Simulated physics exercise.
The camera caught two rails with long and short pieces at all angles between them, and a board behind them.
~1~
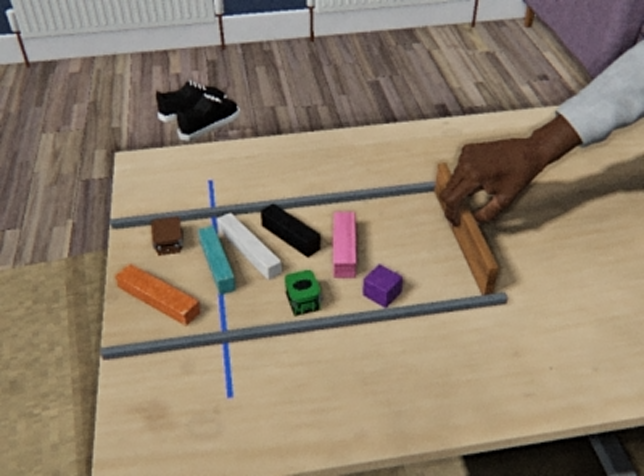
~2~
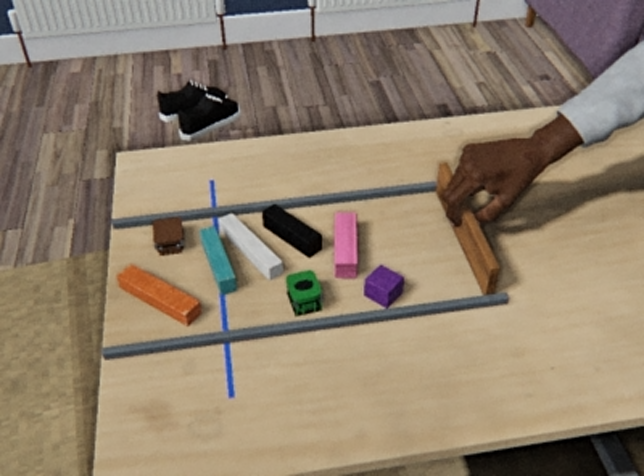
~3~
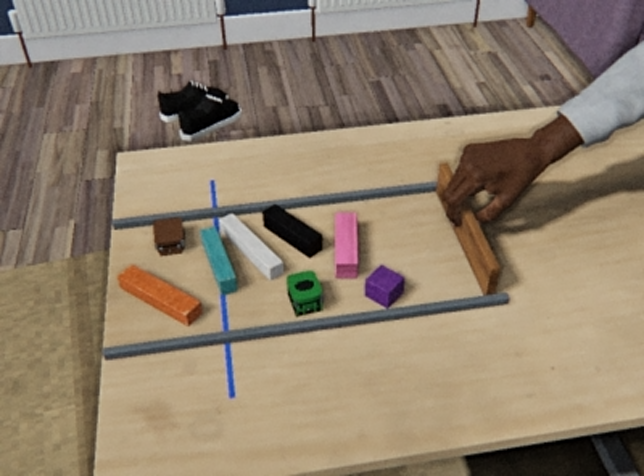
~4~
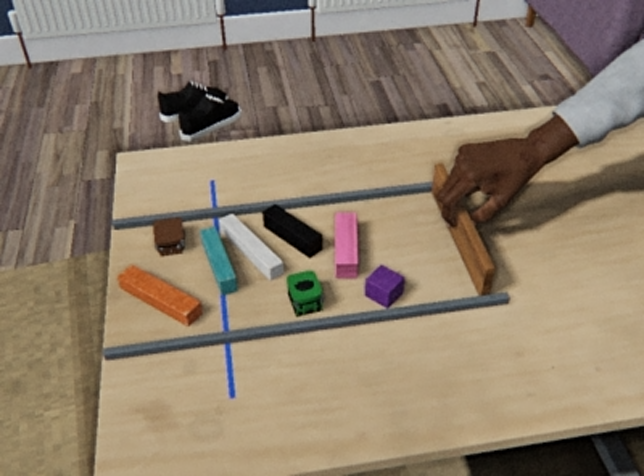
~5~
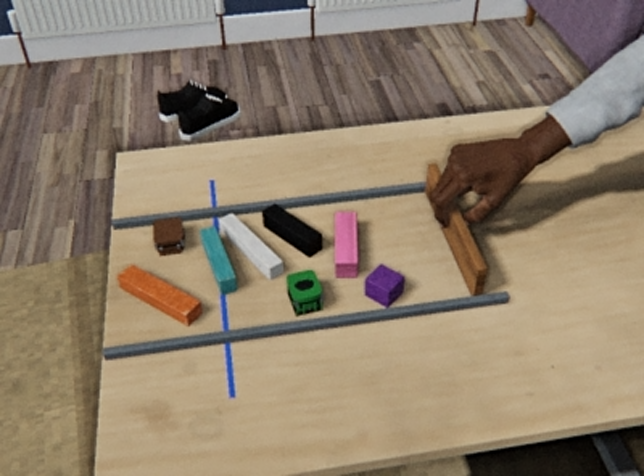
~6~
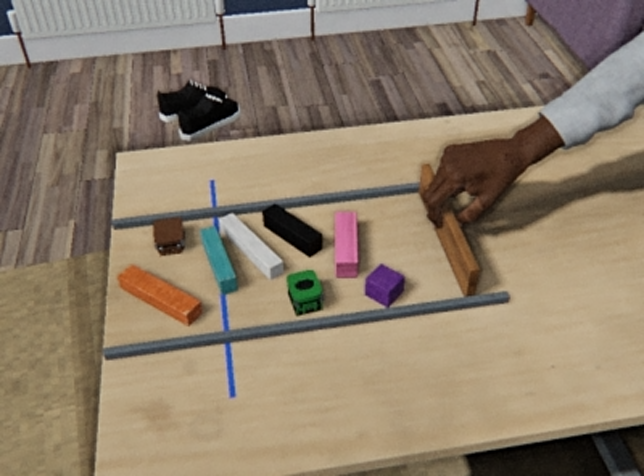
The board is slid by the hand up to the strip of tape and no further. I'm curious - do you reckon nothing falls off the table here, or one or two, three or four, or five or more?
I'd say nothing falls off.
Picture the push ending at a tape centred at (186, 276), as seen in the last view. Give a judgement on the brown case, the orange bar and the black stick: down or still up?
One by one: The brown case topples, the orange bar topples, the black stick holds its spot.
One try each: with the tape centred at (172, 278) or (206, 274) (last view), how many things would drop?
You'd count 3 the first time and 0 the second.
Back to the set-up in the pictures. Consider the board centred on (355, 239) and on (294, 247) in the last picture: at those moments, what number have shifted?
2 at one spot and 5 at the other.
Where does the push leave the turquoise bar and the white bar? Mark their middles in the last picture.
First (152, 267), then (169, 258).
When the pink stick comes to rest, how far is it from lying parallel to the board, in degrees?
It comes to around 0 degrees.
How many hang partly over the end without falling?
As for overhanging, the count is 1.
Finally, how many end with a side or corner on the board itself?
My count gives 2.
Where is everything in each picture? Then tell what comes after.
The first picture shows orange bar (157, 294); brown case (168, 236); turquoise bar (217, 259); board (463, 226); tape (219, 272).
The second picture shows brown case (169, 236); purple block (384, 286).
The third picture shows turquoise bar (218, 260); board (465, 226).
The fourth picture shows orange bar (159, 295); black stick (292, 231).
The fifth picture shows brown case (169, 237); pink stick (346, 244).
The sixth picture shows orange bar (159, 294); brown case (170, 237); turquoise bar (218, 260); board (446, 227); tape (221, 272).
Soon after, none off yet; orange bar at rest near (159, 294); brown case at rest near (170, 237); turquoise bar at rest near (218, 260).
At rest, the number that fall off is zero.
